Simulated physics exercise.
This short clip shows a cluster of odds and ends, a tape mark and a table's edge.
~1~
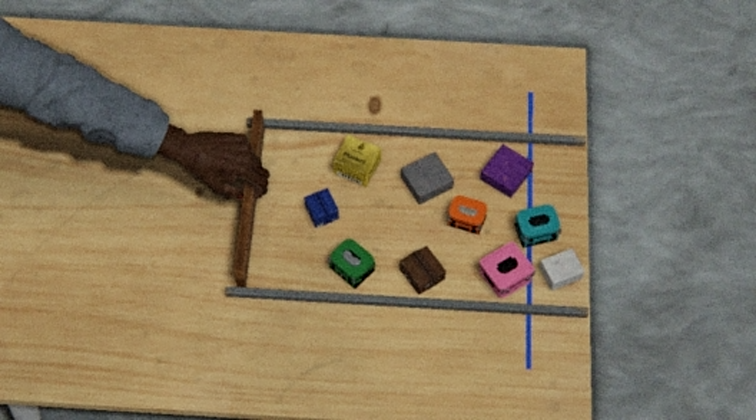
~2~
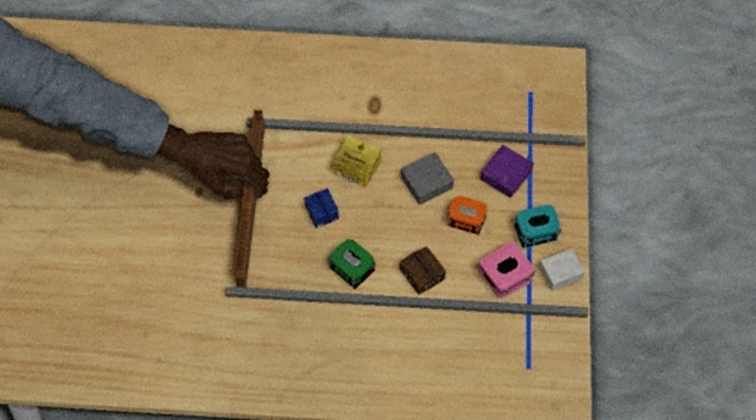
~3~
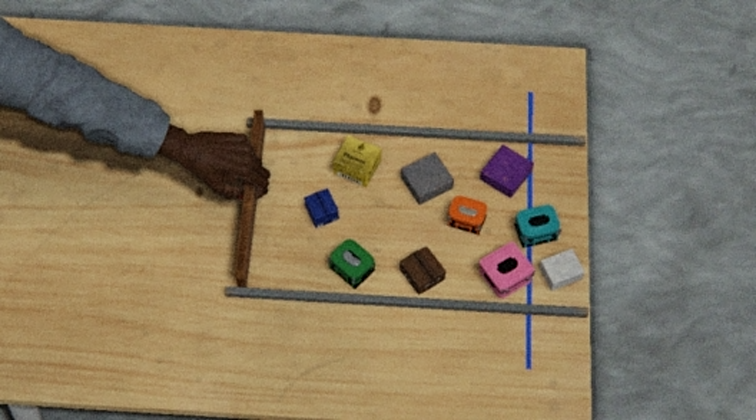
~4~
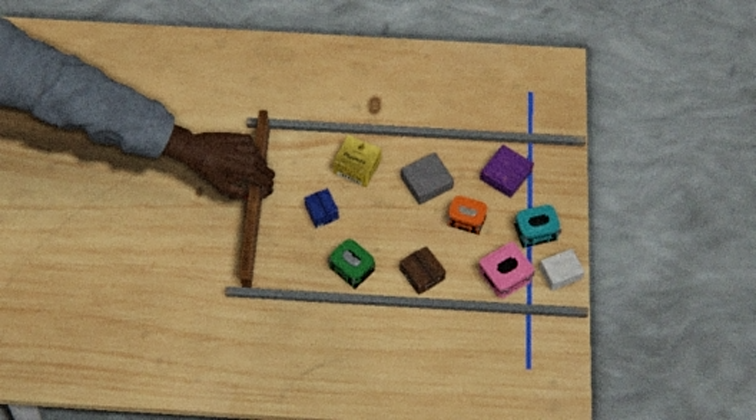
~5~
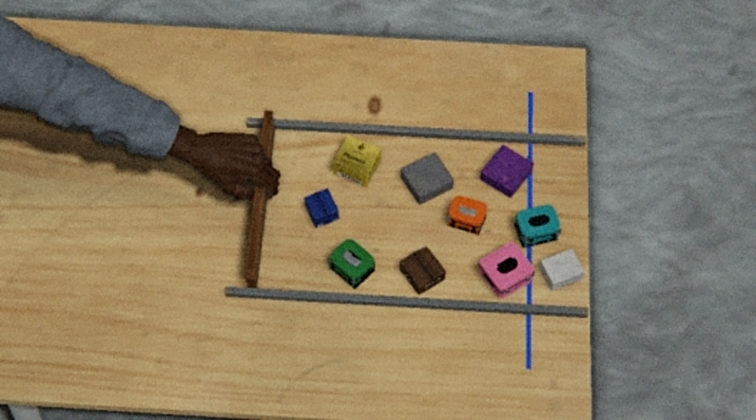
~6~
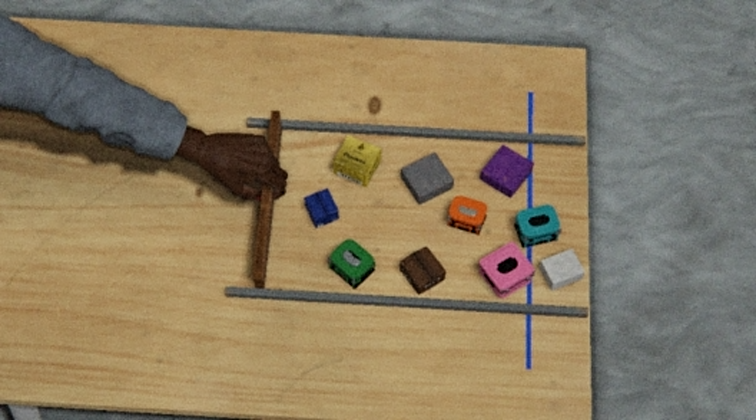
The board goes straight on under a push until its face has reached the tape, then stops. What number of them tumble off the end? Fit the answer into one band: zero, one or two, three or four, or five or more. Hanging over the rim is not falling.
I would say three or four.
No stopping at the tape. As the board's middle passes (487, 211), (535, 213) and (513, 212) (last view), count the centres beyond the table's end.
First 1, next 4, last 3.
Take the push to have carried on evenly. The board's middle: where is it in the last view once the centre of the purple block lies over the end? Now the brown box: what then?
The purple block puts it at (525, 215), the brown box at (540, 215).
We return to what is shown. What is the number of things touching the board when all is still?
In total, 4.
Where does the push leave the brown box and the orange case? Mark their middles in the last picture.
First: About (578, 280); second: About (575, 239).
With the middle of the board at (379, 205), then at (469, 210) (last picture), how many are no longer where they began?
Counts: 5 / 10.
A little later, none off yet; white block at rest near (562, 270); turquoise case at rest near (537, 226); pink case at rest near (506, 271).
When it is over, the number that fall off is three or four; down, purple block, pink case, turquoise case and white block.
